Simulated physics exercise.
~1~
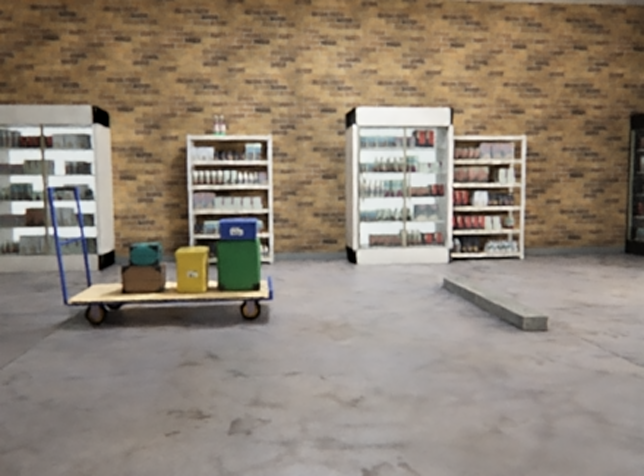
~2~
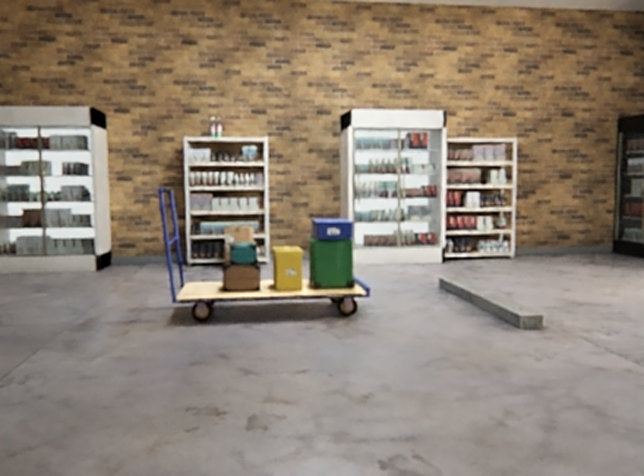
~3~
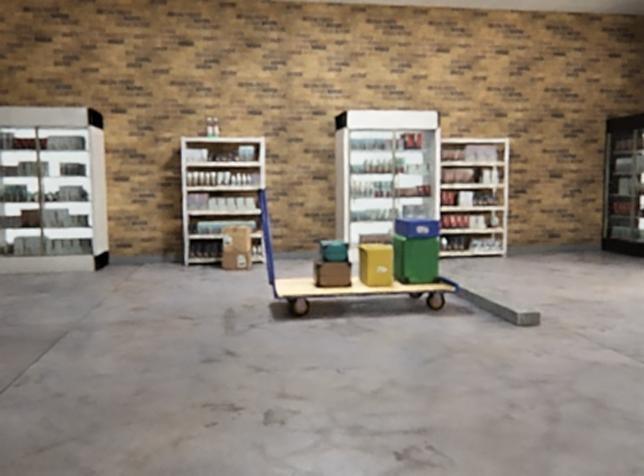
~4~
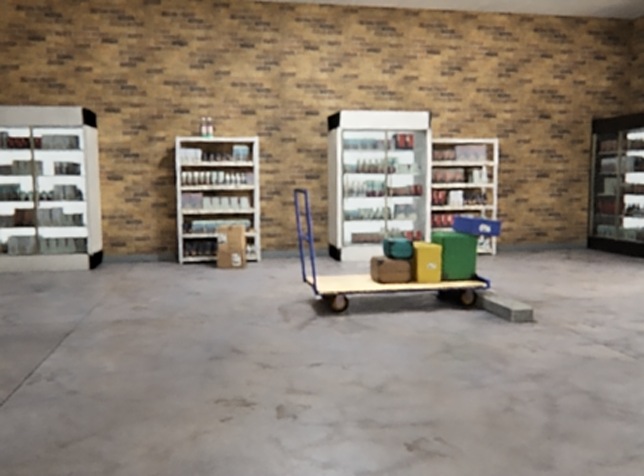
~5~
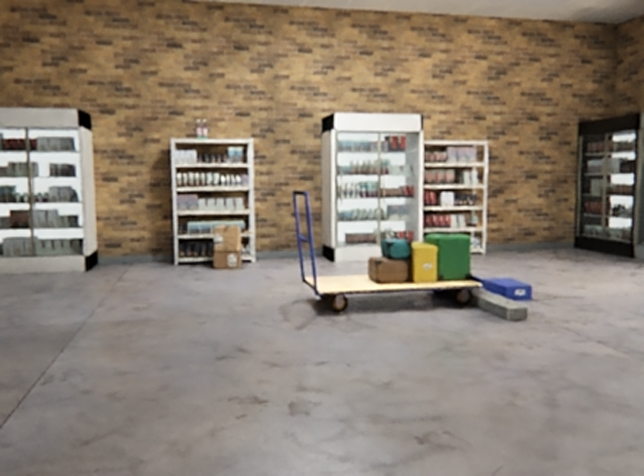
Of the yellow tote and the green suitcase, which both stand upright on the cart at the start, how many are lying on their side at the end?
None of them are. The yellow tote and the green suitcase are both still standing upright on the cart.
